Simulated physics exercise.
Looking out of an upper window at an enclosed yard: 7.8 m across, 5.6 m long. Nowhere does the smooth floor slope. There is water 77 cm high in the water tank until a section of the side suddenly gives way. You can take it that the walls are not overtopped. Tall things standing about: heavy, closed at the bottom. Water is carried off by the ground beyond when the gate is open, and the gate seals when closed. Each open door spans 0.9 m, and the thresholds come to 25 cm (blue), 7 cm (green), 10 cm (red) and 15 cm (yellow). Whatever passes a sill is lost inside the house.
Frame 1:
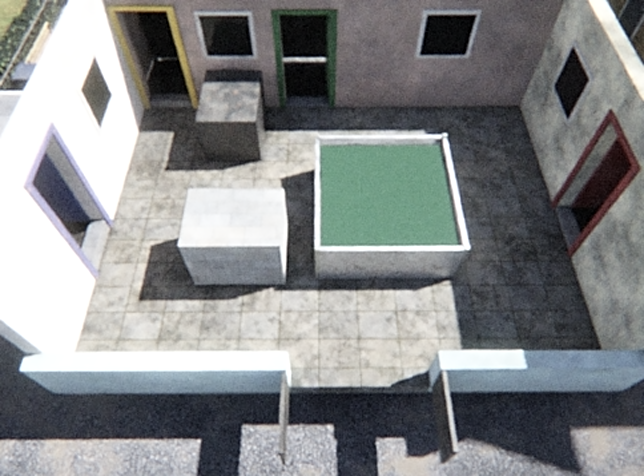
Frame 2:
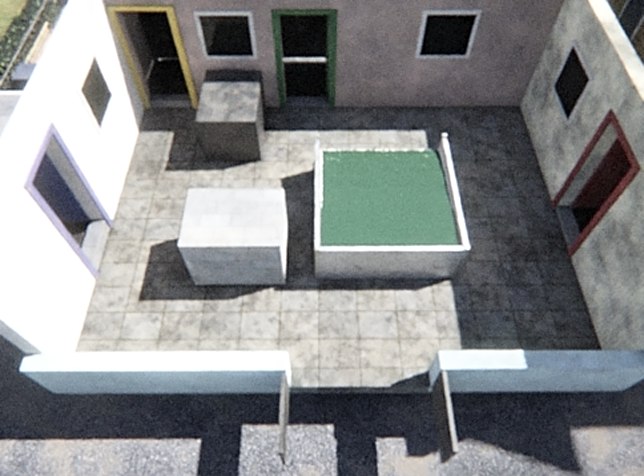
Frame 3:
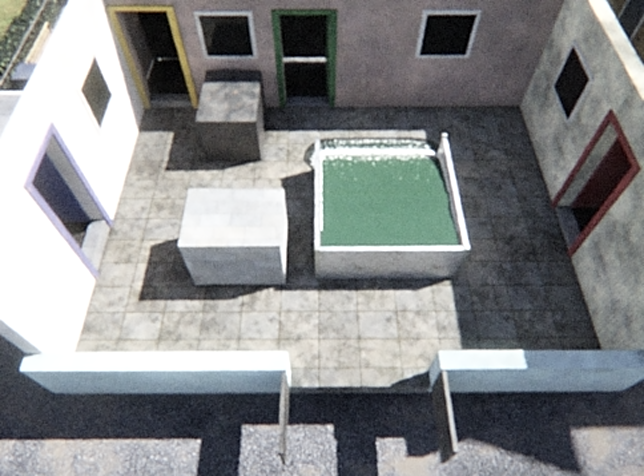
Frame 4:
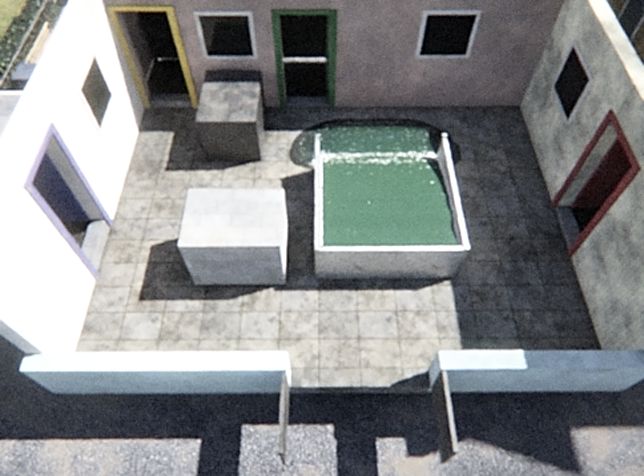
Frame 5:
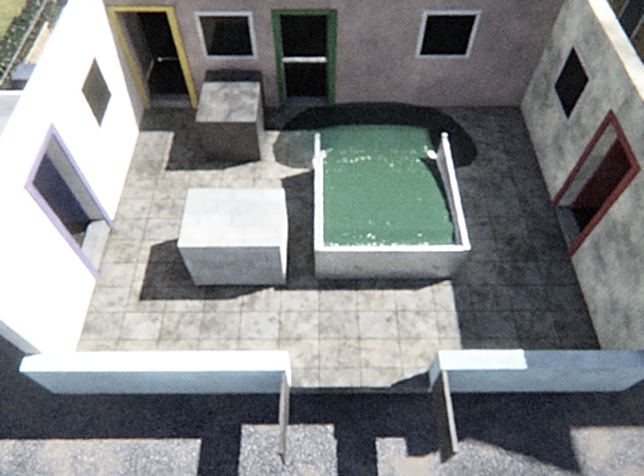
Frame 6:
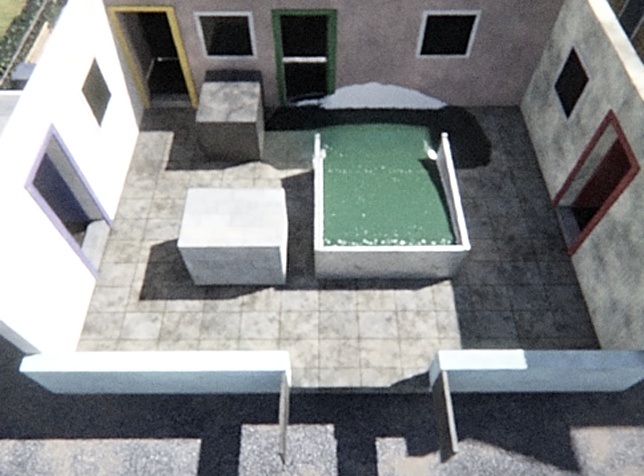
In a walled, tiled yard seen from above, green water poured out over the far side of a large open tank, spread across the floor behind it, and splashed white against the back wall.
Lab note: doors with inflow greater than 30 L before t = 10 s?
At the end, blue door: The total remains smaller than the cap; green door: The total grows larger than the cap; red door: The total remains smaller than the cap; yellow door: The total remains smaller than the cap.
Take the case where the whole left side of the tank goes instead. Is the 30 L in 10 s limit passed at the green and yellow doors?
Against that limit the green door gives a greater amount and the yellow door gives a greater amount.
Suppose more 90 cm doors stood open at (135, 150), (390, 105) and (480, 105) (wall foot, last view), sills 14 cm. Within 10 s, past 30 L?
Well, the first is on the low side, the second is on the high side, and the third is on the high side.
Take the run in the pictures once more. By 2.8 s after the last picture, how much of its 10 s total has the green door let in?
Some 70 per cent by then.
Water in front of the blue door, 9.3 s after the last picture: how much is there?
Depth: ~ 8.5 cm.
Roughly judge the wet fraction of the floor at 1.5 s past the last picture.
Covered: Roughly 30 %.
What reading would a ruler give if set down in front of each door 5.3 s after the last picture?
In centimetres - blue: 9, green: 12, red: 7, yellow: 3.
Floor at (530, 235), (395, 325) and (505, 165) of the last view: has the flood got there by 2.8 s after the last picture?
Status of the three spots: Inundated, free of it, inundated.
Then, 0.7 s after the last picture water covers 20 % of the floor and is deepest (54 cm) near (371, 113); blue door not reached, green door 29 cm at the sill, 83 L in, red door not reached, yellow door not reached.
Then, 1.5 s after the last picture water covers 30 % of the floor and is deepest (52 cm) near (518, 106); blue door not reached, green door 27 cm at the sill, 211 L in, red door not reached, yellow door 5 cm at the sill, 0 L in.
Then, 2.8 s after the last picture water covers 60 % of the floor and is deepest (34 cm) near (509, 106); blue door not reached, green door 23 cm at the sill, 372 L in, red door 9 cm at the sill, 0 L in, yellow door 3 cm at the sill, 0 L in.
Then, 5.3 s after the last picture water covers 90 % of the floor and is deepest (20 cm) near (568, 368); blue door 9 cm at the sill, 0 L in, green door 12 cm at the sill, 501 L in, red door 7 cm at the sill, 0 L in, yellow door 3 cm at the sill, 0 L in.
Then, 9.3 s after the last picture water covers 100 % of the floor and is deepest (14 cm) near (70, 371); blue door 9 cm at the sill, 0 L in, green door 7 cm at the sill, 518 L in, red door 9 cm at the sill, 1 L in, yellow door 6 cm at the sill, 0 L in.
